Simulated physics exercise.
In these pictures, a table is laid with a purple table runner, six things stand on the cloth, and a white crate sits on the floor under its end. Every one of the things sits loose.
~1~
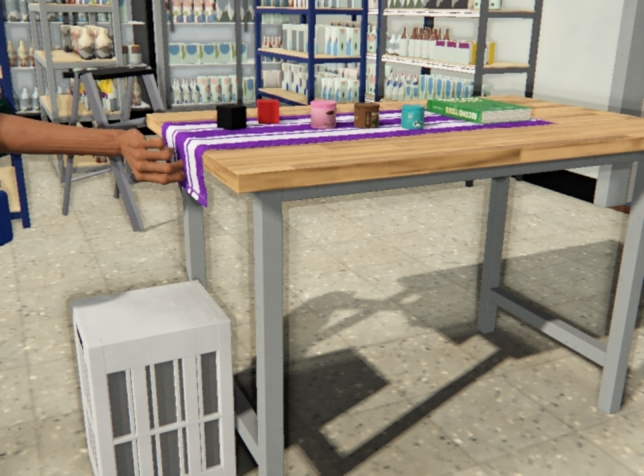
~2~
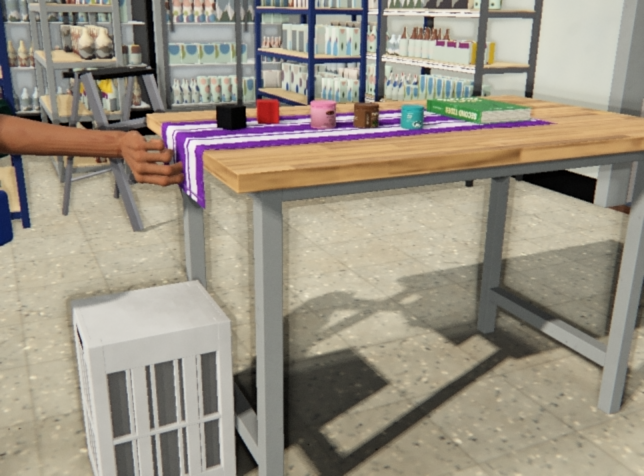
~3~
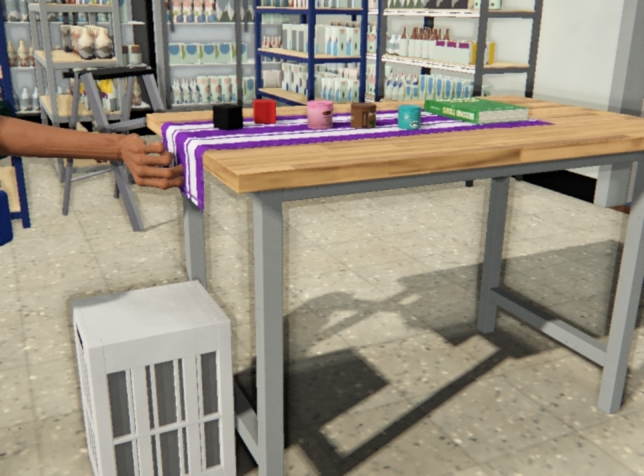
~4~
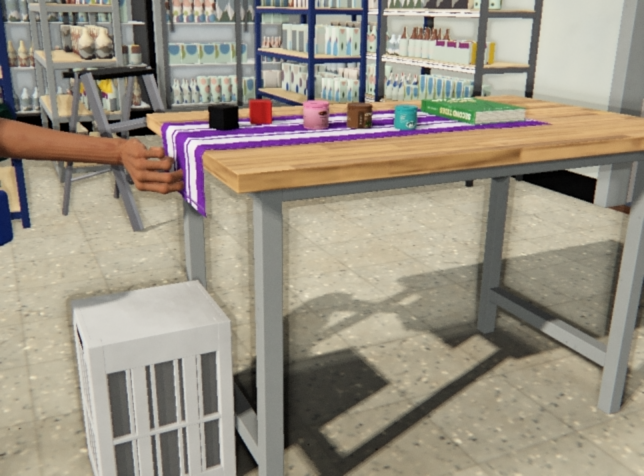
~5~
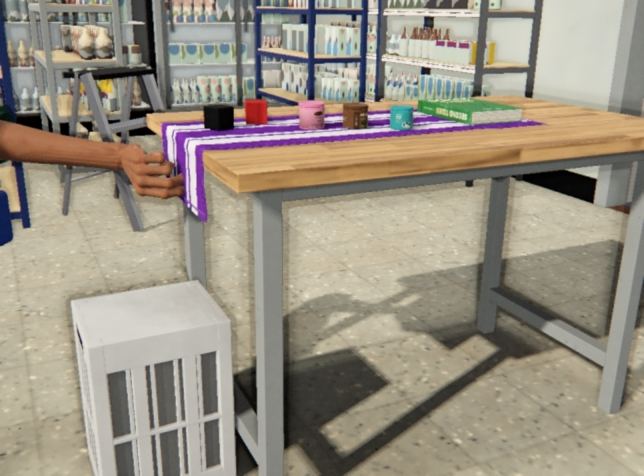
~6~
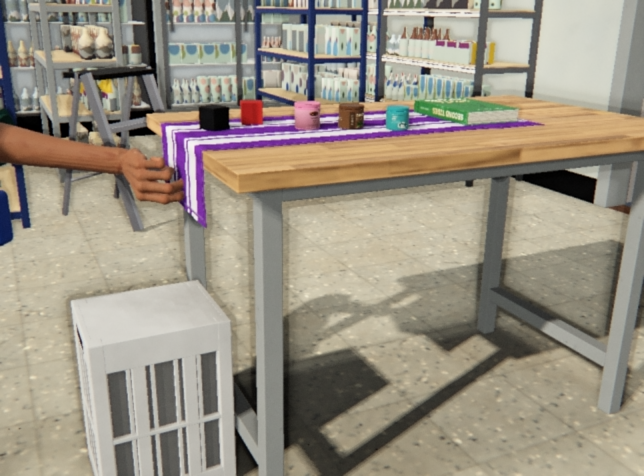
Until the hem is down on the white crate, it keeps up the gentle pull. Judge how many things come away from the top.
Two items leave the top.
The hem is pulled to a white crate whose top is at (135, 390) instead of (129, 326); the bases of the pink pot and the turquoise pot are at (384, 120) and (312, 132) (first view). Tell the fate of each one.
So the pink pot stays there, and the turquoise pot leaves.
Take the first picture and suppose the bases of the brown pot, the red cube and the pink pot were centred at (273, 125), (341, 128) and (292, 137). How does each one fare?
Each in turn: The brown pot goes down, the red cube stays aloft, the pink pot goes down.
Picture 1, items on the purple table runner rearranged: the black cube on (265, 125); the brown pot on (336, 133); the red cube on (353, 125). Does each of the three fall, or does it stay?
Of these three, the black cube takes a tumble, the brown pot rides it out, the red cube rides it out.
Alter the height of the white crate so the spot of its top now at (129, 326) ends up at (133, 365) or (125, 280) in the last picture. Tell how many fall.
Count: 3, then 1.
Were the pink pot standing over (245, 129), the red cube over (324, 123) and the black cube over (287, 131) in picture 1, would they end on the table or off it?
The pink pot is carried off; the red cube does not fall; the black cube tumbles off.
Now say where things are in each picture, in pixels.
The first frame shows hem (208, 208); black cube (231, 106); red cube (268, 100); pink pot (324, 102); brown pot (367, 104); turquoise pot (413, 106); top of the crate (129, 326).
The second frame shows hem (206, 209); black cube (231, 106).
The third frame shows hem (203, 213); red cube (265, 100).
The fourth frame shows hem (207, 217); pink pot (316, 102); top of the crate (129, 326).
The fifth frame shows hem (207, 223); brown pot (356, 105).
The sixth frame shows hem (207, 228); black cube (214, 107); red cube (251, 101); pink pot (308, 103); brown pot (351, 105); turquoise pot (398, 107).
A little later, hem near (185, 251); black cube gone.
Next, hem on the crate; black cube and red cube gone.
When it is over, hem on the crate; black cube and red cube gone. It carries off two.
